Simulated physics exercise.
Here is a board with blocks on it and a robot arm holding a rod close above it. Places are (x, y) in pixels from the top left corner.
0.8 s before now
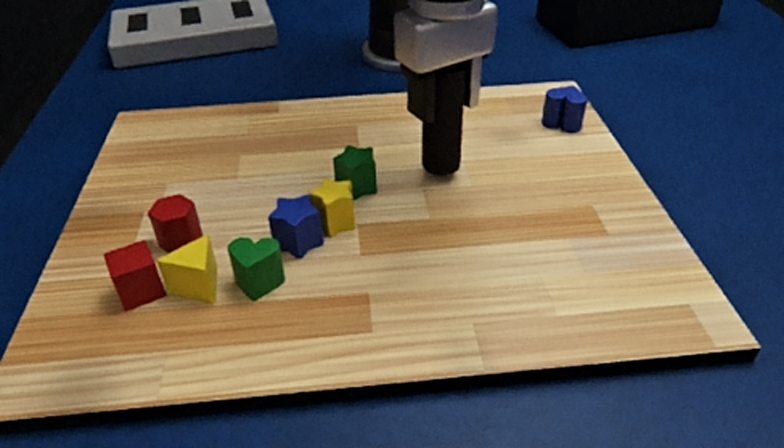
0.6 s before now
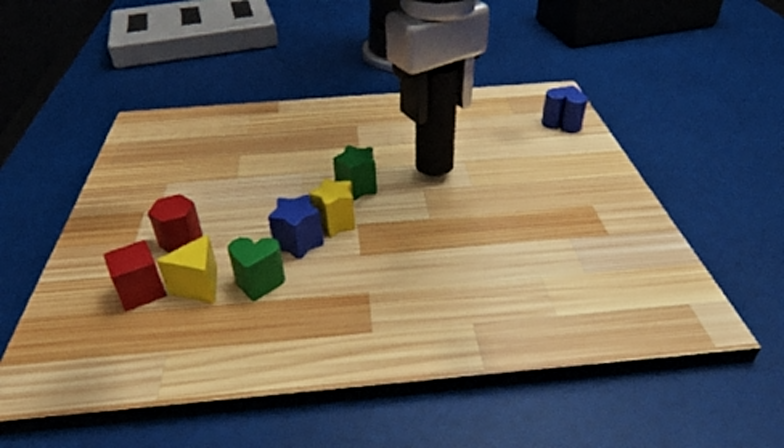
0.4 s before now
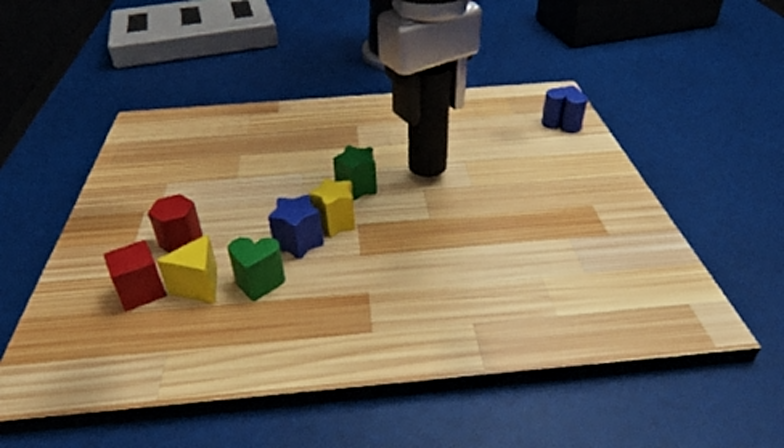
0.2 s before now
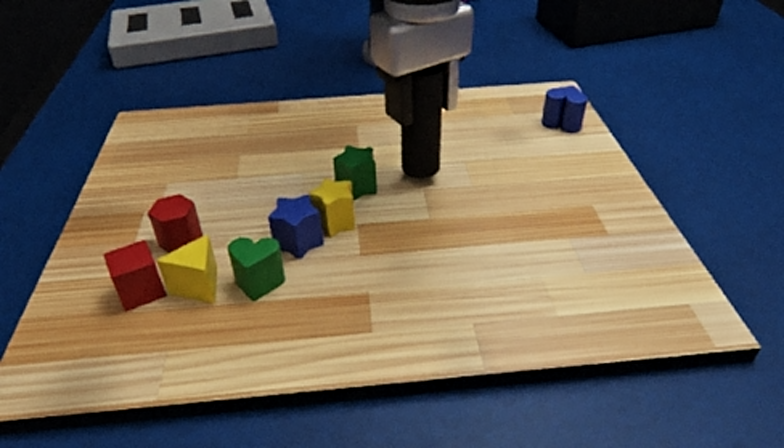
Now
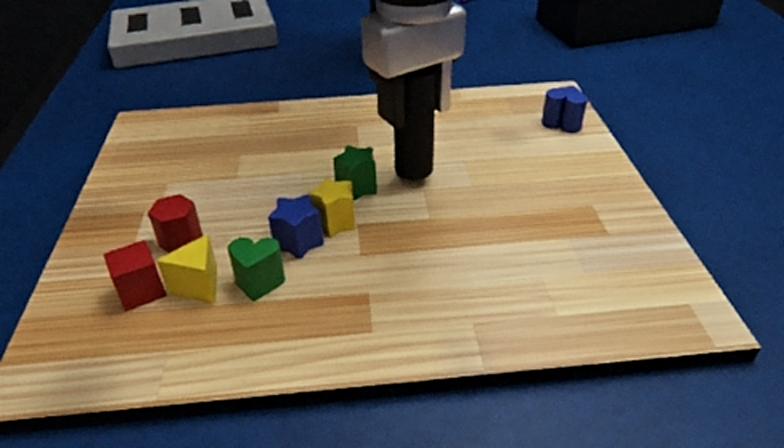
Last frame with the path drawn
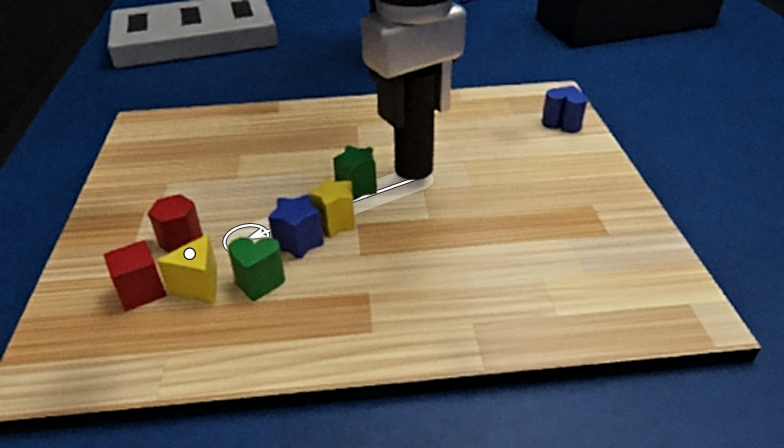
The robot arm's dark rod moves slightly left above the board while the blocks stay still.
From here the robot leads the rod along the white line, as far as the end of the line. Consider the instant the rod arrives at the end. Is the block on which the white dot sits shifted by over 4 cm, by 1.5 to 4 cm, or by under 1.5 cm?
Shift: Under 1.5 cm.
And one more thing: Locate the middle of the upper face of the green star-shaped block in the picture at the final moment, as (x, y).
The answer is (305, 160).
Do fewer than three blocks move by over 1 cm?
I believe not.
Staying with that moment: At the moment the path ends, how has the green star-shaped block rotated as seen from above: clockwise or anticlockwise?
If we look at it from overhead, the green star-shaped block pivots clockwise.
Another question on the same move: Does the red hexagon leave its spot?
Going by the path, no.
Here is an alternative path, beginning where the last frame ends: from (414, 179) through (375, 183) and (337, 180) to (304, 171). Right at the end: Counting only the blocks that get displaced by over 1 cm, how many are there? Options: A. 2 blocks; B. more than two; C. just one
It's C.
The line goes in a line from (414, 179) to (246, 239); the dot is on the yellow triangle.
The first path, step by step. One third of the way, rod at (361, 188); green star-shaped block at (325, 159), turned 25° clockwise.
Two thirds of the way, rod at (303, 208); blue star-shaped block at (265, 232), turned 25° anticlockwise; yellow star-shaped block at (293, 209); green star-shaped block at (305, 160), turned 75° clockwise.
At the end, rod at (244, 229); red hexagon unmoved; yellow triangle unmoved; blue star-shaped block at (240, 258), turned 55° anticlockwise; yellow star-shaped block at (250, 228), turned 40° anticlockwise; green star-shaped block at (305, 160), turned 75° clockwise.
